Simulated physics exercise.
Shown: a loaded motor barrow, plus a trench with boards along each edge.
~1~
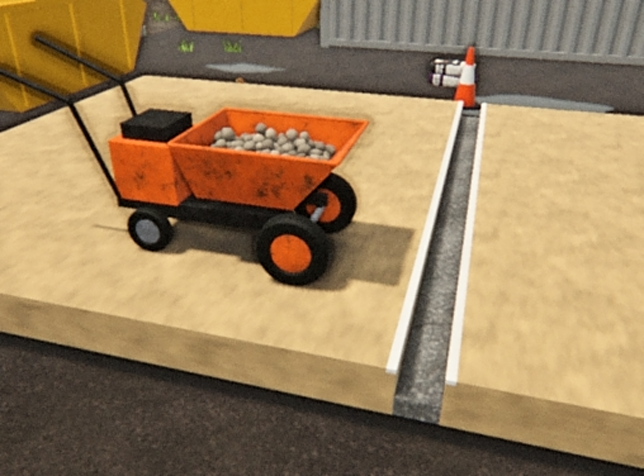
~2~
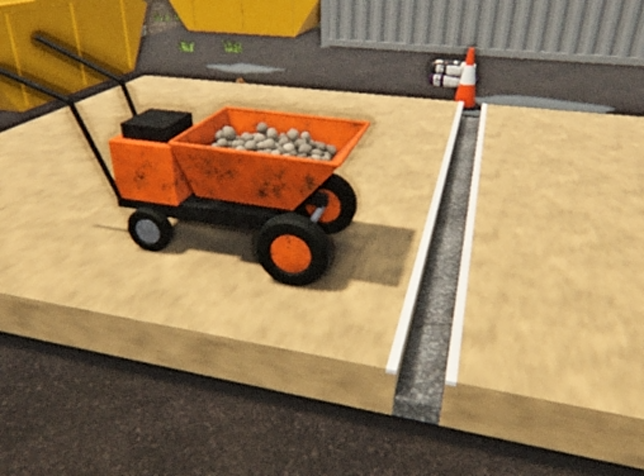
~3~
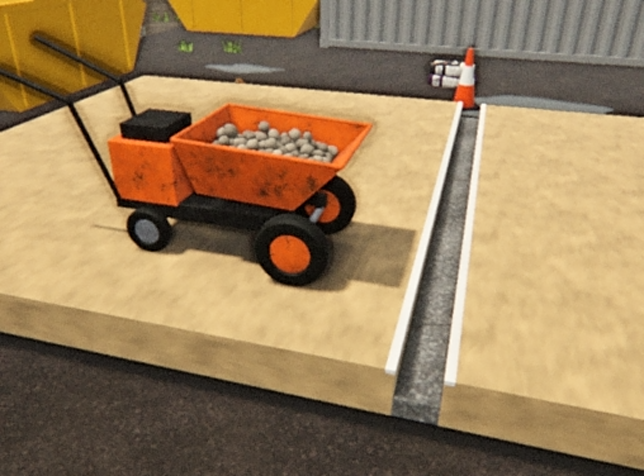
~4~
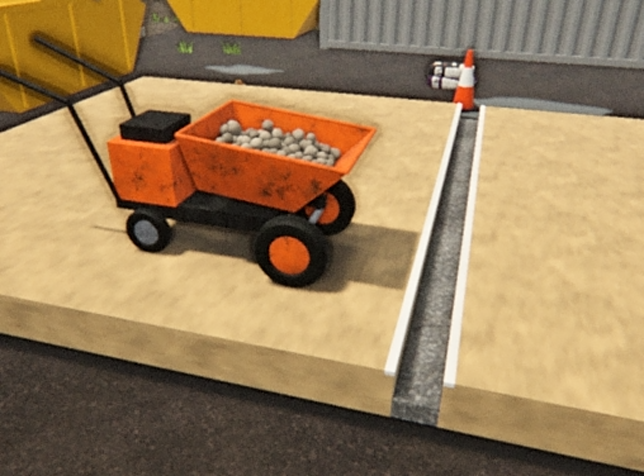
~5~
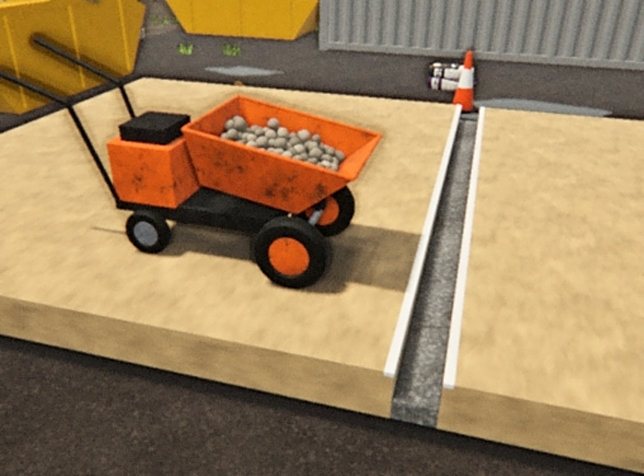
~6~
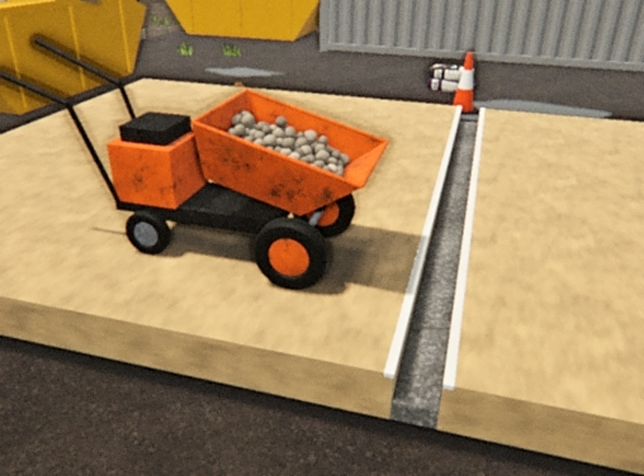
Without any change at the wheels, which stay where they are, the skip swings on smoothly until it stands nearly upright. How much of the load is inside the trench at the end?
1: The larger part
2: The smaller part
1.
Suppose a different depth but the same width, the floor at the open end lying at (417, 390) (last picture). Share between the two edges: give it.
Something close to 50 per cent.
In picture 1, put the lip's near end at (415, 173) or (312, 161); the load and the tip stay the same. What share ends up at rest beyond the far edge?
About 80 % and about 0 %.
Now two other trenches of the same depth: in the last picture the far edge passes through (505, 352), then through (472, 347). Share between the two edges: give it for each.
Roughly 90 percent first and 80 percent second.
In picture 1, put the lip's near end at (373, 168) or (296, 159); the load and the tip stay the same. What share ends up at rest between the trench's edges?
About 50 %, then 40 %.
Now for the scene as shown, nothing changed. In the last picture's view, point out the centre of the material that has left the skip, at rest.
(438, 286).
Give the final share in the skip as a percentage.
Close to 20 per cent, give or take.
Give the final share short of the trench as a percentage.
I'd say near 5 per cent, give or take.
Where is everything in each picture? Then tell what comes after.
Lip of the skip at (338, 164), level; top of the load at (268, 146), river pebbles; first edge of the trench at (402, 329); far edge at (456, 339), the trench under half as wide as the skip, and about as deep as wide, in the first frame.
Lip of the skip at (339, 165), level; top of the load at (261, 148), in the second frame.
Lip of the skip at (342, 168), tipped barely; top of the load at (263, 147), in the third frame.
Lip of the skip at (347, 172), tipped a little; top of the load at (266, 146), in the fourth frame.
Lip of the skip at (353, 179), tipped a little; top of the load at (252, 140), in the fifth frame.
Lip of the skip at (361, 187), tipped clearly; top of the load at (251, 141); first edge of the trench at (400, 333); far edge at (454, 343), in the sixth frame.
Soon, skip tipped steeply; all in the skip.
A while on, skip tipped right over; about two thirds in the skip; a stray few short of the trench; about a third in or heaped over the trench; a stray few beyond it.
Towards the end, skip tipped right over; about a quarter in the skip; a small part short of the trench; about two thirds in or heaped over the trench; a small part beyond it.
Finally, skip tipped right over; about a quarter in the skip; a small part short of the trench; about two thirds in or heaped over the trench; a small part beyond it.
